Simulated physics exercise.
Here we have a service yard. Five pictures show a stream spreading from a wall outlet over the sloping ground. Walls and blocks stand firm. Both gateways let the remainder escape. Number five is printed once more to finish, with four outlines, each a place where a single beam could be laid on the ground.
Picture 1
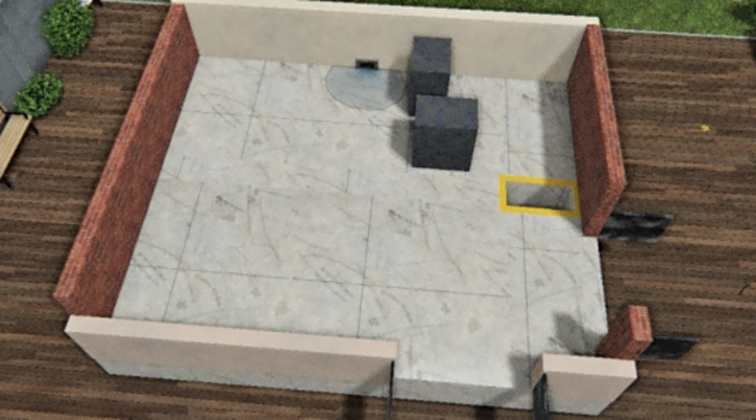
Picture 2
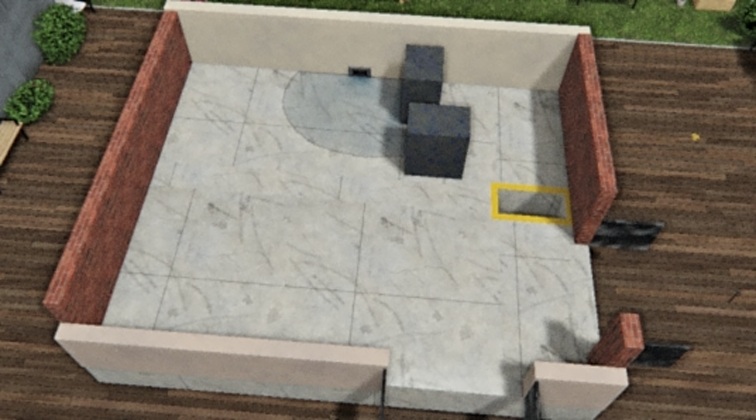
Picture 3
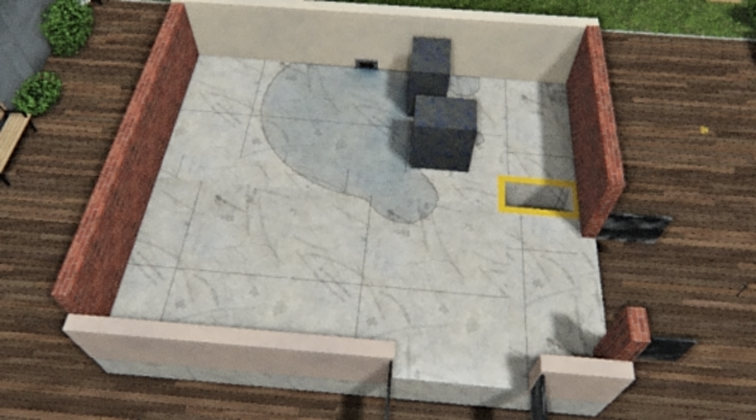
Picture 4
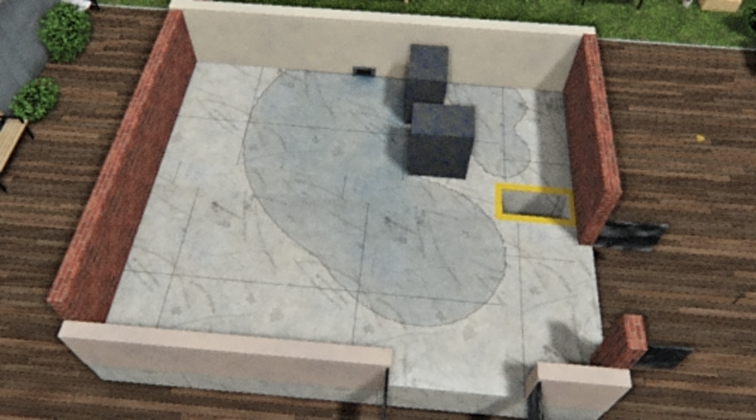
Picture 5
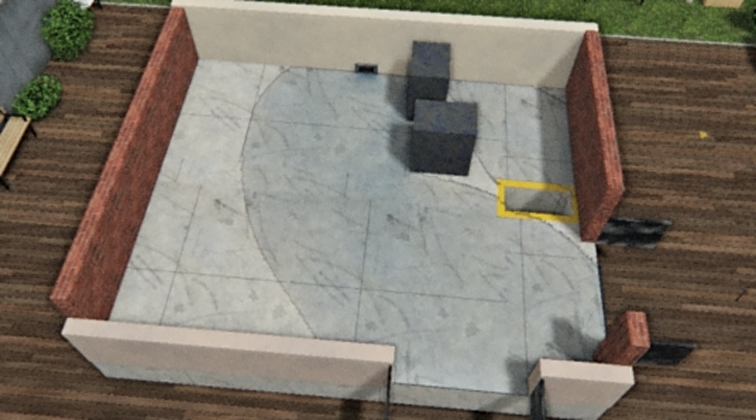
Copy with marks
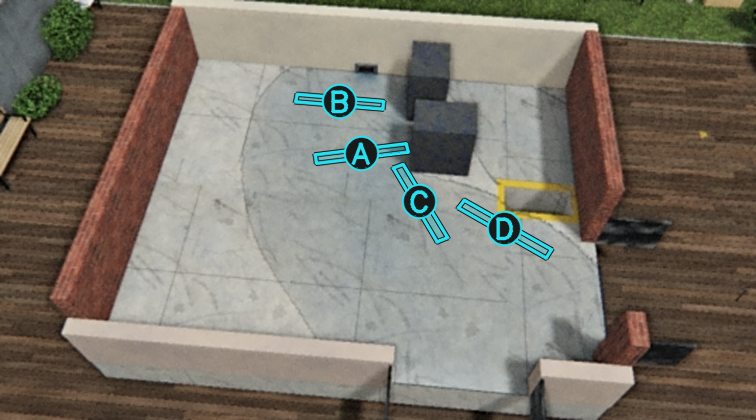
Water spread from an opening in the back wall across the pale floor of a walled yard, passing two dark blocks and widening toward the front and right until it reached the yellow-edged drain pit.
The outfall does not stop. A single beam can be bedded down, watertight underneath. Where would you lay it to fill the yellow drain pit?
A works best here.
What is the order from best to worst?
A, B, C, D.
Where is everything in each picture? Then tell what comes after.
Outfall at (367, 64); yellow drain pit at (540, 196); open gate at (589, 290); open gate at (463, 368); water covers 3 % of the ground and shows as far out as (351, 104); yellow drain pit still dry.
Water covers 10 % of the ground and shows as far out as (397, 149); yellow drain pit still dry.
Water covers 20 % of the ground and shows as far out as (398, 215); yellow drain pit still dry.
Water covers 40 % of the ground and shows as far out as (413, 322); yellow drain pit still dry.
Water covers 63 % of the ground and shows as far out as (587, 338); yellow drain pit taking water.
On the marked copy, A from (315, 159) to (407, 147); B from (296, 98) to (383, 105); C from (398, 166) to (442, 239); D from (461, 204) to (548, 253).
If A is chosen, about 50 % of the stream runs into the yellow drain pit, about 50 % out by the gates.
If B is chosen, about 26 % of the stream runs into the yellow drain pit, about 74 % out by the gates.
If C is chosen, about 19 % of the stream runs into the yellow drain pit, about 81 % out by the gates.
If D is chosen, about 15 % of the stream runs into the yellow drain pit, about 85 % out by the gates.
